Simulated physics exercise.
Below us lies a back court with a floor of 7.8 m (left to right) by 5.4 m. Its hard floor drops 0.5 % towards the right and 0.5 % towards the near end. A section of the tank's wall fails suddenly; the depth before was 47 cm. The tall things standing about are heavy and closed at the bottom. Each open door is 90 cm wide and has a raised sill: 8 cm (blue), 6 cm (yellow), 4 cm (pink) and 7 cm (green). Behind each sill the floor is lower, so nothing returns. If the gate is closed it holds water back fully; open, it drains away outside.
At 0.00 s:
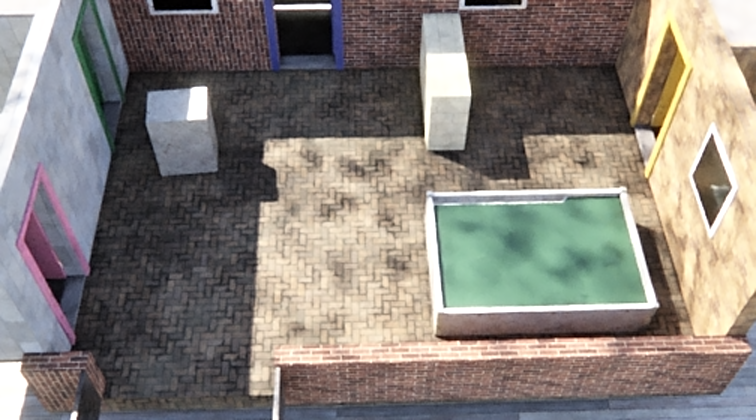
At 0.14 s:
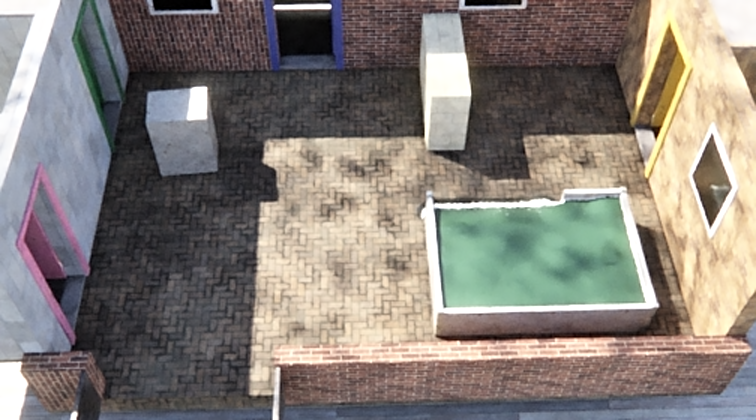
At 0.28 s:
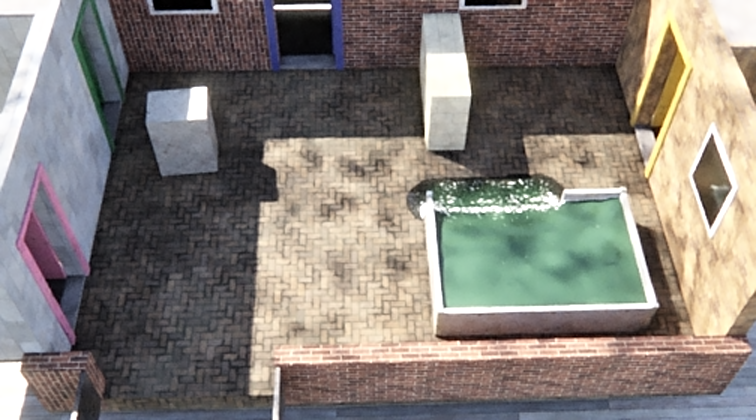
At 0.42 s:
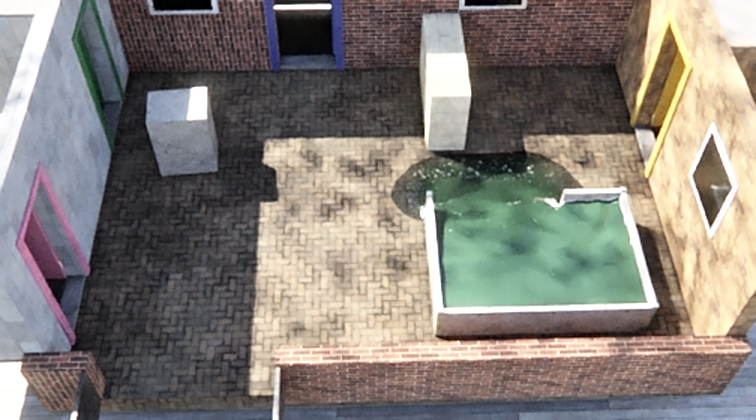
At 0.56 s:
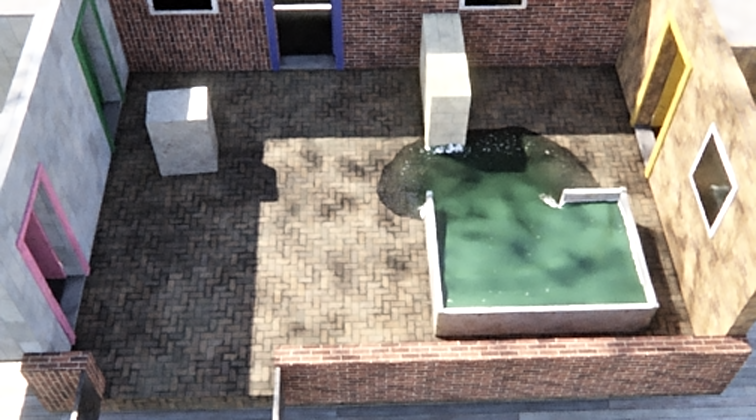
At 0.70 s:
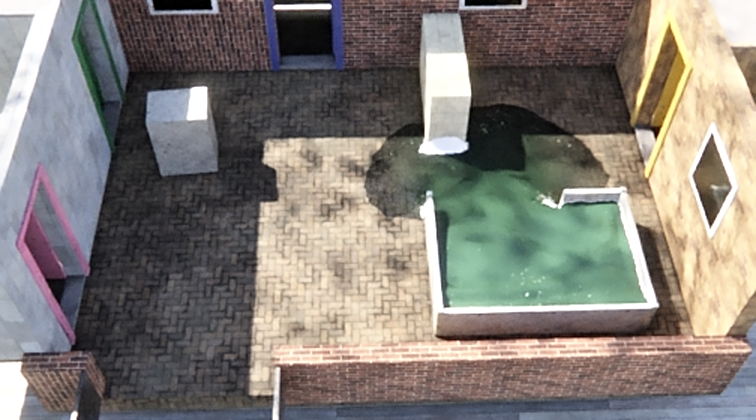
A walled courtyard held a tank of still green water until part of its far wall gave way, and water poured out, spreading across the paving and around the foot of a pale block.
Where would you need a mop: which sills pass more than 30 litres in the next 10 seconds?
Door by door: At the blue door it does not reach the limit; at the yellow door it passes the limit; at the pink door it stays under the limit; at the green door it does not reach the limit.
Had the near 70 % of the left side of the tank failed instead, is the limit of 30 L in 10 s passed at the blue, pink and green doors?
Then: Blue under, pink past it, green not over.
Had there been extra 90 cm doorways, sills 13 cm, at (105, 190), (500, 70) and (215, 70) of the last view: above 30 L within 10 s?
In that order: Below, past it, under.
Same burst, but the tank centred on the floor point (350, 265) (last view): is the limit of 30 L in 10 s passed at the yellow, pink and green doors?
Then: Yellow below, pink below, green above.
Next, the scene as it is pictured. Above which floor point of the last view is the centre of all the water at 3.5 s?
At about (483, 169).
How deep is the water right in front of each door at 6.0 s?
Depths in cm: Blue 5, yellow 12, pink 2, green 8.
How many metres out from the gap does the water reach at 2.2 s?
Some 4.2 m out.
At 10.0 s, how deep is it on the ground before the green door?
About 4.0 cm.
After 1.4 s water covers 20 % of the floor and is deepest (33 cm) near (445, 160); blue door not reached, yellow door not reached, pink door not reached, green door not reached.
After 2.2 s water covers 30 % of the floor and is deepest (30 cm) near (615, 72); blue door 9 cm at the sill, 0 L in, yellow door 2 cm at the sill, 0 L in, pink door not reached, green door not reached.
After 3.5 s water covers 50 % of the floor and is deepest (26 cm) near (608, 88); blue door 9 cm at the sill, 4 L in, yellow door 9 cm at the sill, 1 L in, pink door not reached, green door not reached.
After 6.0 s water covers 70 % of the floor and is deepest (20 cm) near (701, 366); blue door 5 cm at the sill, 6 L in, yellow door 12 cm at the sill, 34 L in, pink door 2 cm at the sill, 0 L in, green door 8 cm at the sill, 6 L in.
After 10.0 s water covers 95 % of the floor and is deepest (14 cm) near (701, 366); blue door 4 cm at the sill, 6 L in, yellow door 9 cm at the sill, 81 L in, pink door 2 cm at the sill, 0 L in, green door 4 cm at the sill, 7 L in.
